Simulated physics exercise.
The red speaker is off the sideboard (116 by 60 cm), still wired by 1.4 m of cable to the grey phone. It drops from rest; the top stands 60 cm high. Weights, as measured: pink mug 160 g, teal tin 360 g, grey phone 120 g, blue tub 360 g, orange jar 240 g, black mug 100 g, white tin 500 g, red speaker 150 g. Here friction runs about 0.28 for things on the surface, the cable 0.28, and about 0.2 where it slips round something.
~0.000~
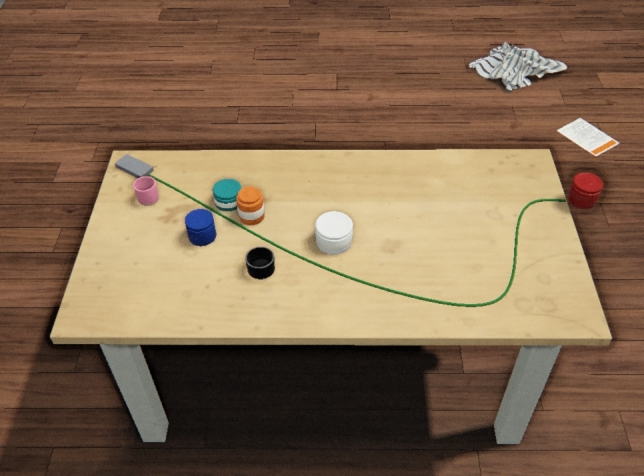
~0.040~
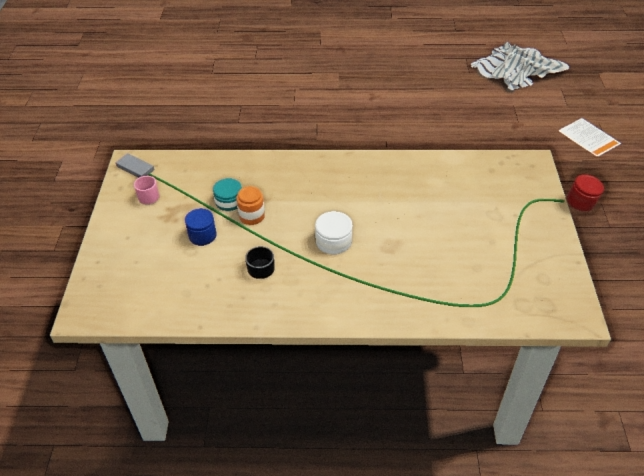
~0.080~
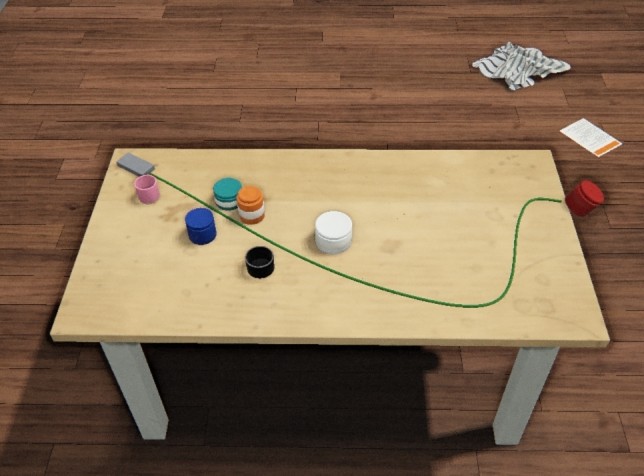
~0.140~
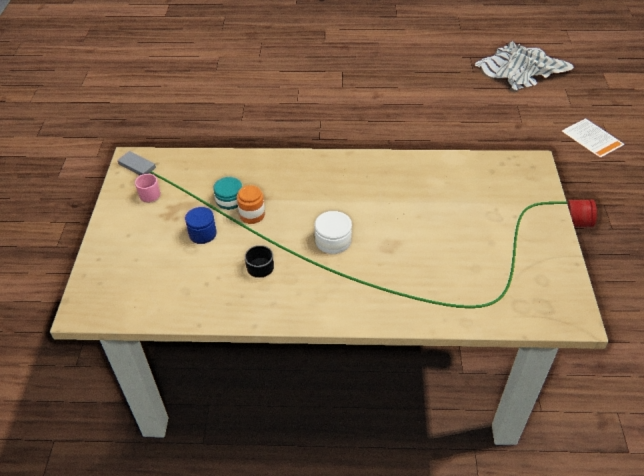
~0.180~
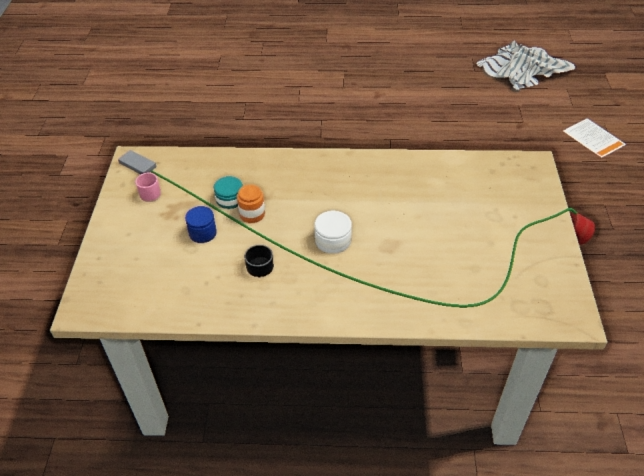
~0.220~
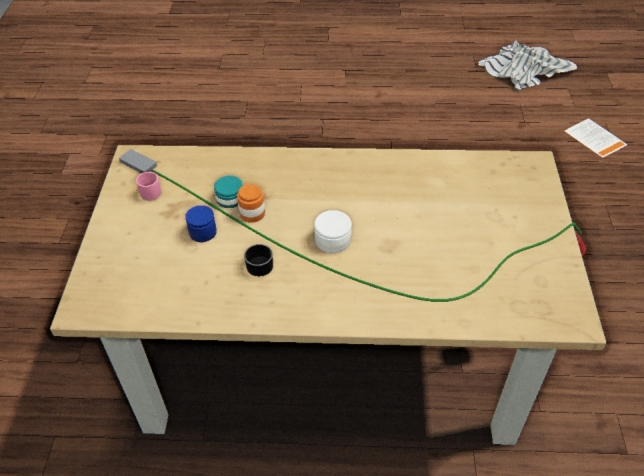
The video shows a wooden table holding mugs, tins, a blue tub, an orange jar and a grey phone cabled to a red speaker, which drops beyond the right edge, pulling the green cable's right side straighter across the tabletop.
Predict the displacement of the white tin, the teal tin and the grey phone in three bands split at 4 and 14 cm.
Result: The white tin does not really move. The teal tin does not really move. The grey phone gets moved plenty.
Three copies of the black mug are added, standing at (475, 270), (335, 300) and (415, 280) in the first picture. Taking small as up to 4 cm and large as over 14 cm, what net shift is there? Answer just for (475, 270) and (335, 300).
In order they come out mid-range and low.
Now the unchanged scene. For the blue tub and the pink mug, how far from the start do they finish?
Final offset from start: Blue tub = 0 cm, pink mug = 0 cm.
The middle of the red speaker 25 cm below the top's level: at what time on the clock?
Near 0.30 seconds.
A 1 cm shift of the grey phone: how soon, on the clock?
For the grey phone, 0.32 seconds.
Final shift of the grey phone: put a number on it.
Net shift for the grey phone is around 30 cm.
After 0.5 s, the cable's tail end at (196, 196); grey phone 16 cm off its start, white tin 1 cm off its start, red speaker over the edge.
After 0.7 s, the cable's tail end at (241, 221); grey phone 31 cm off its start, white tin 1 cm off its start, red speaker over the edge.
After 1.0 s, the cable's tail end at (243, 224); grey phone 32 cm off its start at (223, 215), white tin 1 cm off its start at (334, 220), red speaker over the edge.
After 1.2 s, the cable's tail end at (243, 224); grey phone 32 cm off its start, white tin 1 cm off its start, red speaker over the edge.
After 2.4 s, the cable's tail end at (243, 224); grey phone 32 cm off its start at (223, 215), white tin 1 cm off its start at (334, 220), teal tin 0 cm off its start at (230, 185), red speaker over the edge.
